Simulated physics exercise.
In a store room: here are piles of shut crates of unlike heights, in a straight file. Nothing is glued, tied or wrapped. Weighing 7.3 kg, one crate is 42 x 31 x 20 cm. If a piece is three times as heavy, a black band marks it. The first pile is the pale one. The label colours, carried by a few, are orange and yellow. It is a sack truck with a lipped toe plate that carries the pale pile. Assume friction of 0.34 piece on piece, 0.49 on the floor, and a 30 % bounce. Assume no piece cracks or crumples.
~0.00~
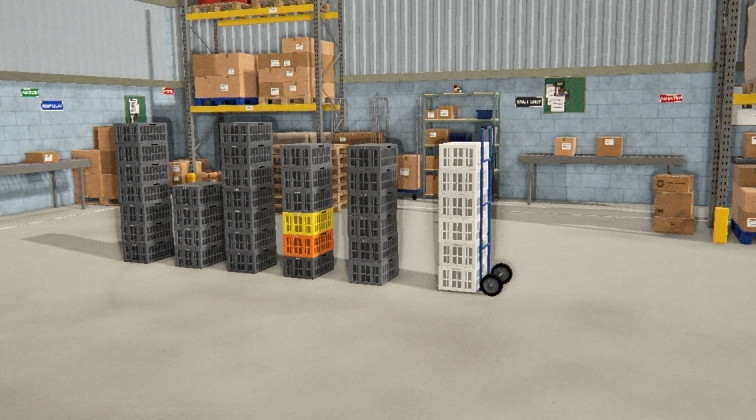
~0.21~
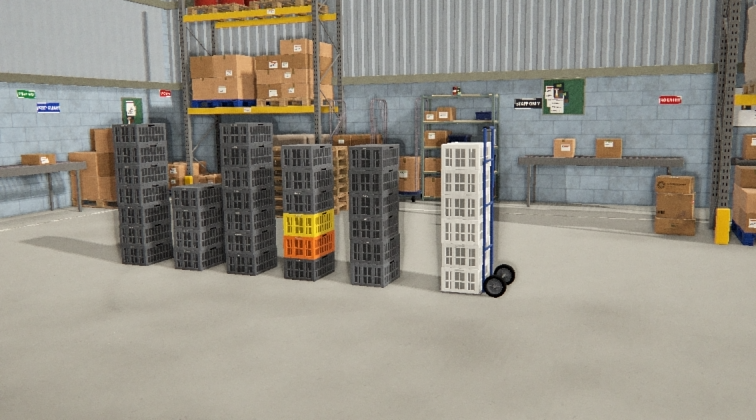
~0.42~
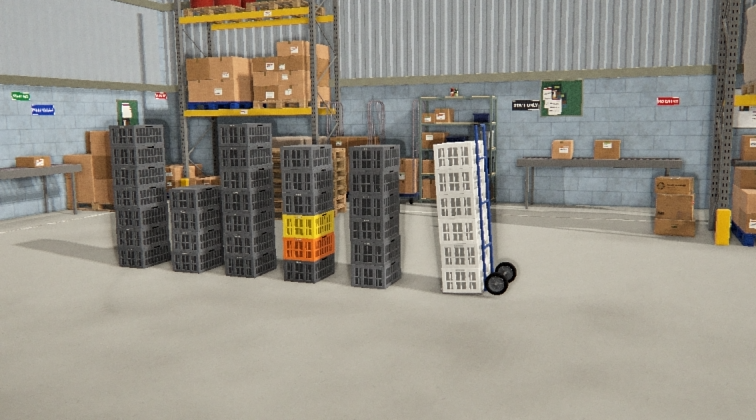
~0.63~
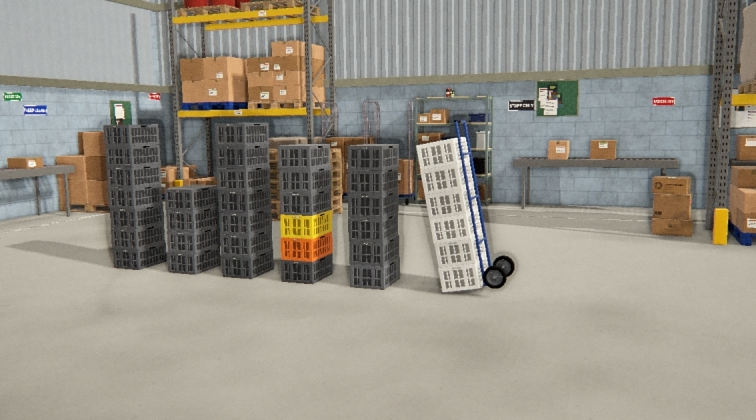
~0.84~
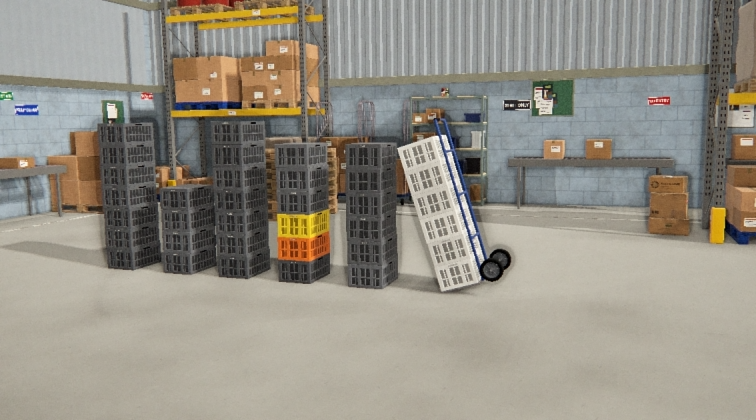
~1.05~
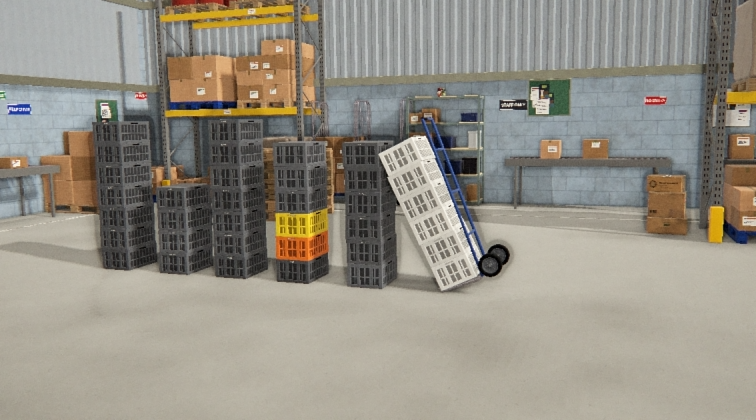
In a store room, a sack truck carrying a pale pile of crates stands upright, then tilts left with the pile toward a row of dark piles, one holding yellow and orange crates, as the view shifts slightly.
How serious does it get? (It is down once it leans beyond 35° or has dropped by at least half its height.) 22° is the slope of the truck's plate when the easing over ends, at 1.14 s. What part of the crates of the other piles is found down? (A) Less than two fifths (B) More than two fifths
Option B: More than two fifths.
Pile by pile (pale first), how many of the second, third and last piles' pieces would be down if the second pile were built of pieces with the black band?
Second: 0; third: 0; last: 0.
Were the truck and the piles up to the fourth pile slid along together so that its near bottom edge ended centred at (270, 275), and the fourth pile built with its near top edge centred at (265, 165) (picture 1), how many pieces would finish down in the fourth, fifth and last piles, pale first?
The tally would be fourth 5, then fifth 0, then last 0.
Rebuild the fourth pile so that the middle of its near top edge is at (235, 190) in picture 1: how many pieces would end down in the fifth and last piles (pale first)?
Counts down - fifth: 0; last: 0.
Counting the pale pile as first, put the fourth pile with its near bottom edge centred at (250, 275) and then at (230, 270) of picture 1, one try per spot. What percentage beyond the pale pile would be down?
The first try gives 90 per cent, the second 80 per cent.
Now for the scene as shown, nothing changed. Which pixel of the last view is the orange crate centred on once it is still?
At about (265, 254).
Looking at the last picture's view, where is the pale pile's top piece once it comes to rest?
End position: Near (343, 209) px.
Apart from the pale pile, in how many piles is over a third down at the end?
It adds up to 5.
Around 2.02 s, 6 of the pale pile down; none of the 30 other crates down, 10 disturbed; yellow crate displaced 27 mm.
Around 3.16 s, 6 of the pale pile down; 11 of the 30 other crates down; orange crate tipped 34°; yellow crate tipped 34°, 11 cm lower.
Around 4.30 s, 5 of the pale pile down; 24 of the 30 other crates down; orange crate tipped 43°, 10 cm lower; yellow crate tipped 41°, 13 cm lower.
Finally (5.3 s), 5 of the pale pile down; 28 of the 30 other crates down; orange crate tipped 42°, 11 cm lower; yellow crate tipped 41°, 14 cm lower. That is 93 per cent. Seen by the last camera, middles, orange crate near (265, 254), yellow crate near (255, 234).
